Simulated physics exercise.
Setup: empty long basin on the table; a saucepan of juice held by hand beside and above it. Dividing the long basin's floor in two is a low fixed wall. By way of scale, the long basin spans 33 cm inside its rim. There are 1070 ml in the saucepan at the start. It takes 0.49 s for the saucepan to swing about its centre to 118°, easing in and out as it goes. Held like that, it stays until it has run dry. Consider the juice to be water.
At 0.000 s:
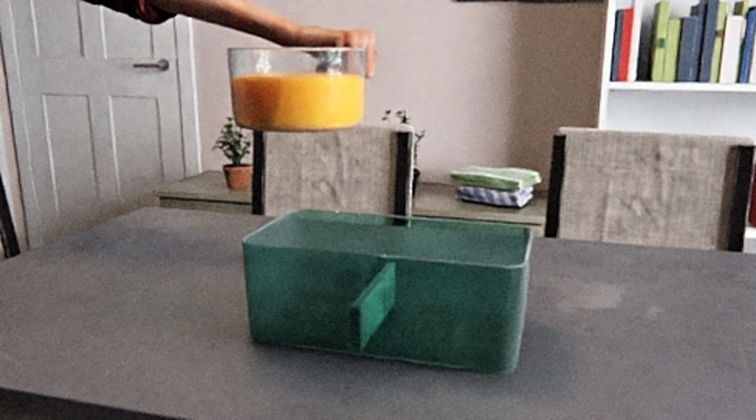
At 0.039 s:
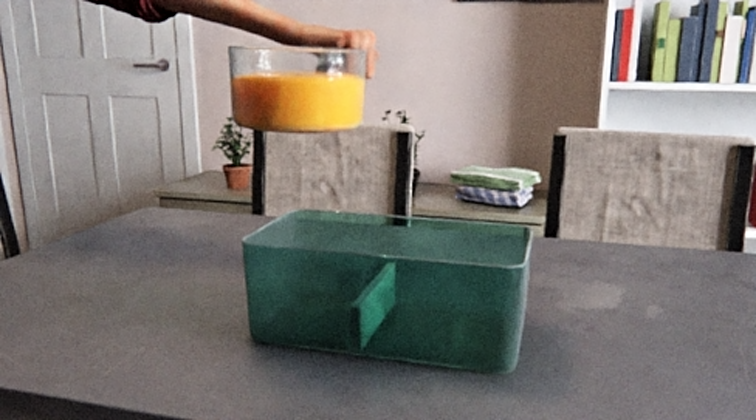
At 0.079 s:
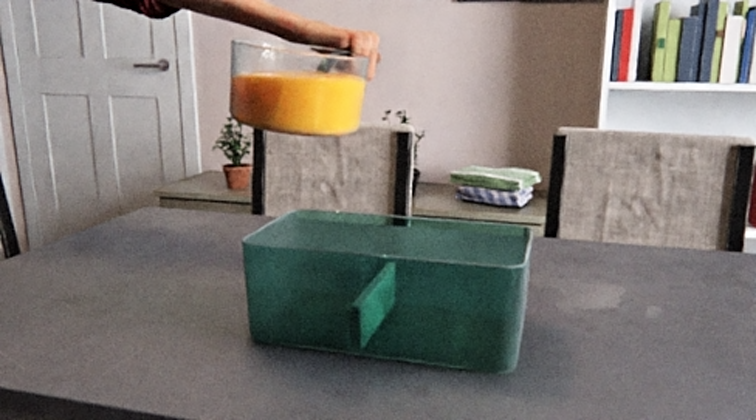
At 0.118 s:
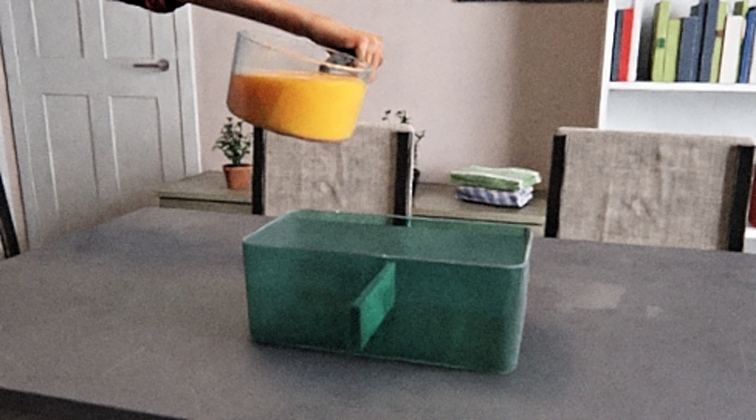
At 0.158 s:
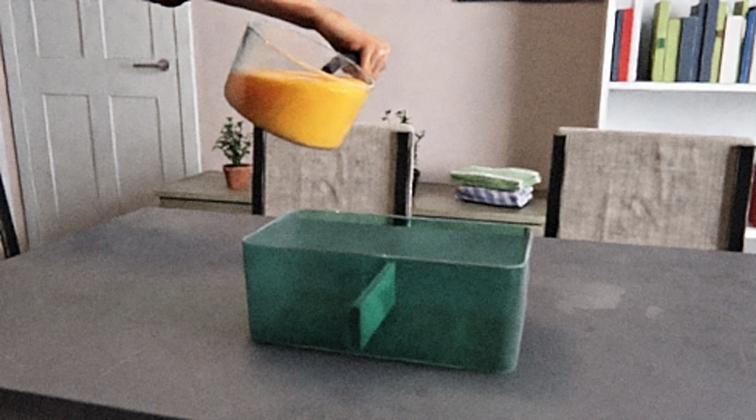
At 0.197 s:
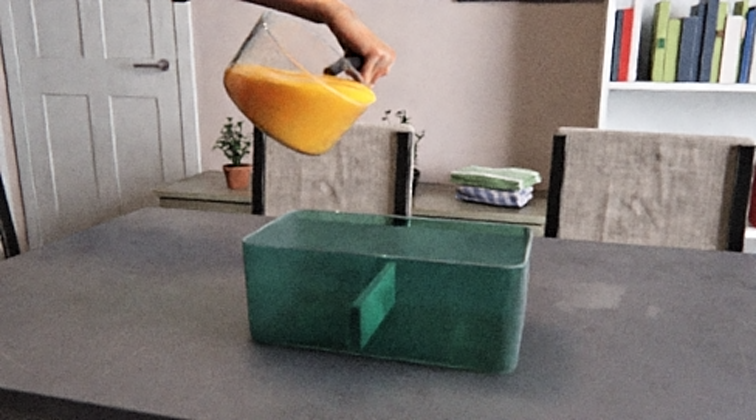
In a dining room, a hand tilting a clear container of orange juice rightward above a green divided basin on a table.
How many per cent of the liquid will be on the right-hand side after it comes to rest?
Some 58 per cent will be on the right-hand side.
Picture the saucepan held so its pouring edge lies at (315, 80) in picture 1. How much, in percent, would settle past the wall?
Then I'd expect something near 10 per cent.
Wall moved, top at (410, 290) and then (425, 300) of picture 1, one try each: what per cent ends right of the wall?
30 per cent first, 15 per cent second.
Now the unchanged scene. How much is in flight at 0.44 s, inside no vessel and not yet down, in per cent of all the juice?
I'd put it at about 54 percent.
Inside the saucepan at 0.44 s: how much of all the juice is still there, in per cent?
Still held: Roughly 20 % of the total.
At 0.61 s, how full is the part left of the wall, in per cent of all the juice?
Roughly 26 per cent.
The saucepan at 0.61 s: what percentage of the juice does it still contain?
About 2 percent.
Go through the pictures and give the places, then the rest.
In the first frame, it leans 0°; its right rim is at (361, 51); the juice meets the walls at (242, 74) and (361, 77); the long basin's rim runs from (268, 226) to (528, 247); the wall's top is at (375, 284).
In the second frame, it leans 2°; its right rim is at (362, 53); the juice meets the walls at (243, 74) and (361, 78).
In the third frame, it leans 7°; its right rim is at (365, 60); the juice meets the walls at (243, 73) and (362, 79).
In the fourth frame, it leans 16°; its right rim is at (368, 72); the juice meets the walls at (243, 73) and (365, 81).
In the fifth frame, it leans 28°; its right rim is at (370, 88); the juice meets the walls at (241, 69) and (368, 86).
In the sixth frame, it leans 41°; its right rim is at (367, 105); the juice meets the walls at (238, 65) and (366, 94); 1 per cent is over the edge.
Then, 0.44 s in, the tilt is 114° and 20 per cent is still to pour, 0 is left of the wall and 26 right of it.
Then, 0.61 s in, the tilt is 118° and 2 per cent is still to pour, 25 is left of the wall and 64 right of it.
Then, 0.79 s in, the tilt is 118° and 0 per cent is still to pour, 34 is left of the wall and 55 right of it.
Then, 0.99 s in, the tilt is 118° and 0 per cent is still to pour, 37 is left of the wall and 59 right of it.
Finally, 38 per cent lies left of the wall, 58 right of it and 4 outside.
